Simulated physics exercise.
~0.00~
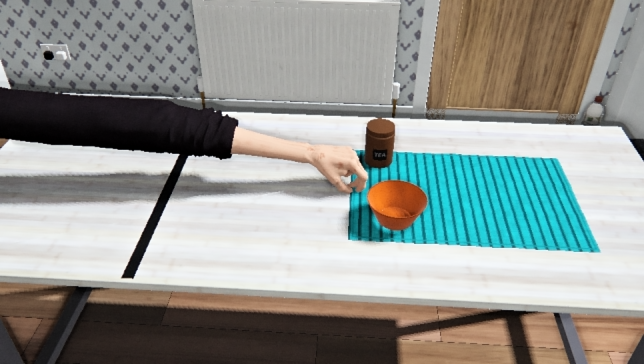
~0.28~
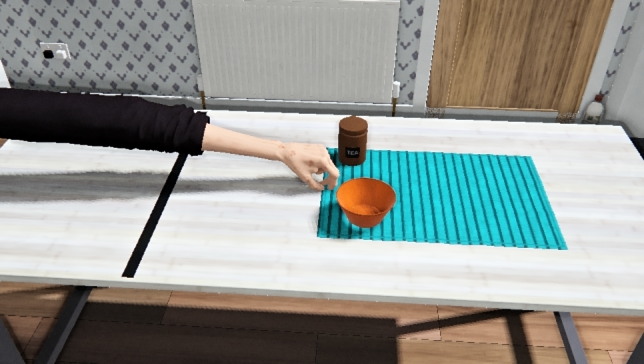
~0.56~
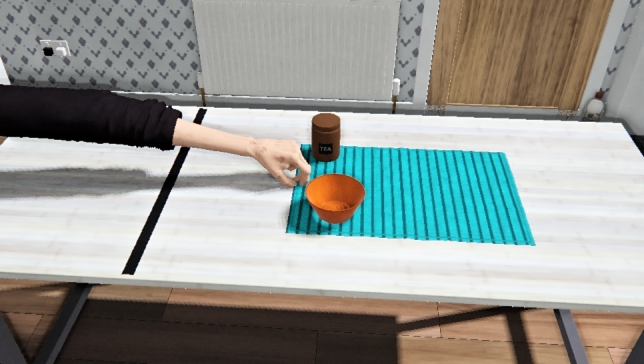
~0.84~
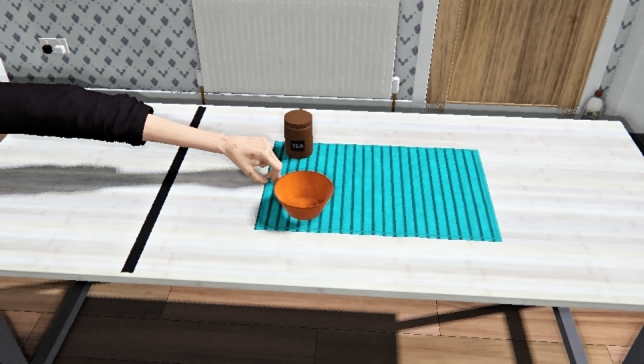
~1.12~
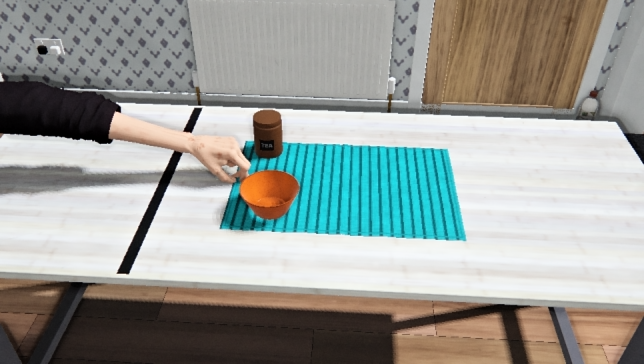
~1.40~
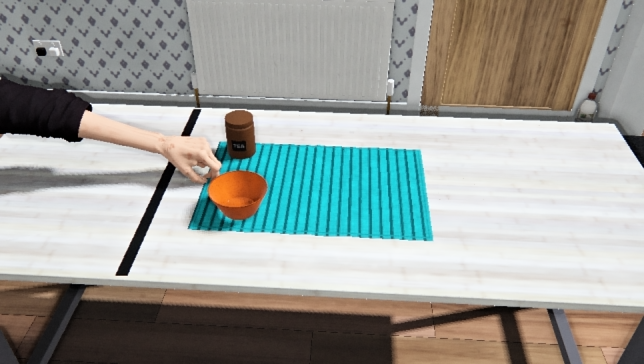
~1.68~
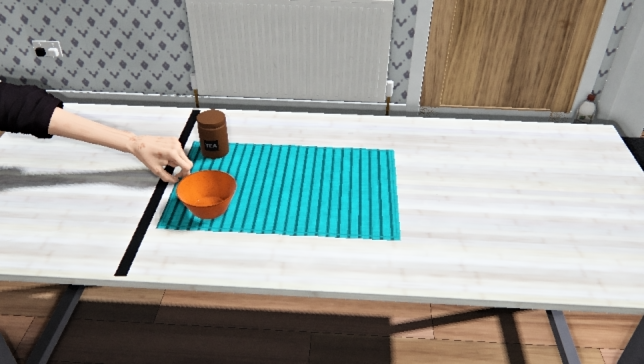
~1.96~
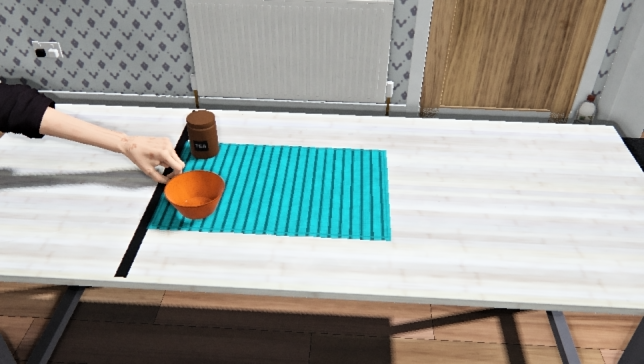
The video shows a hand steadily pulling a turquoise striped cloth leftward across a pale table, carrying an upright brown jar and an orange bowl, until its left edge reaches a strip of black tape, with both items still on the cloth.
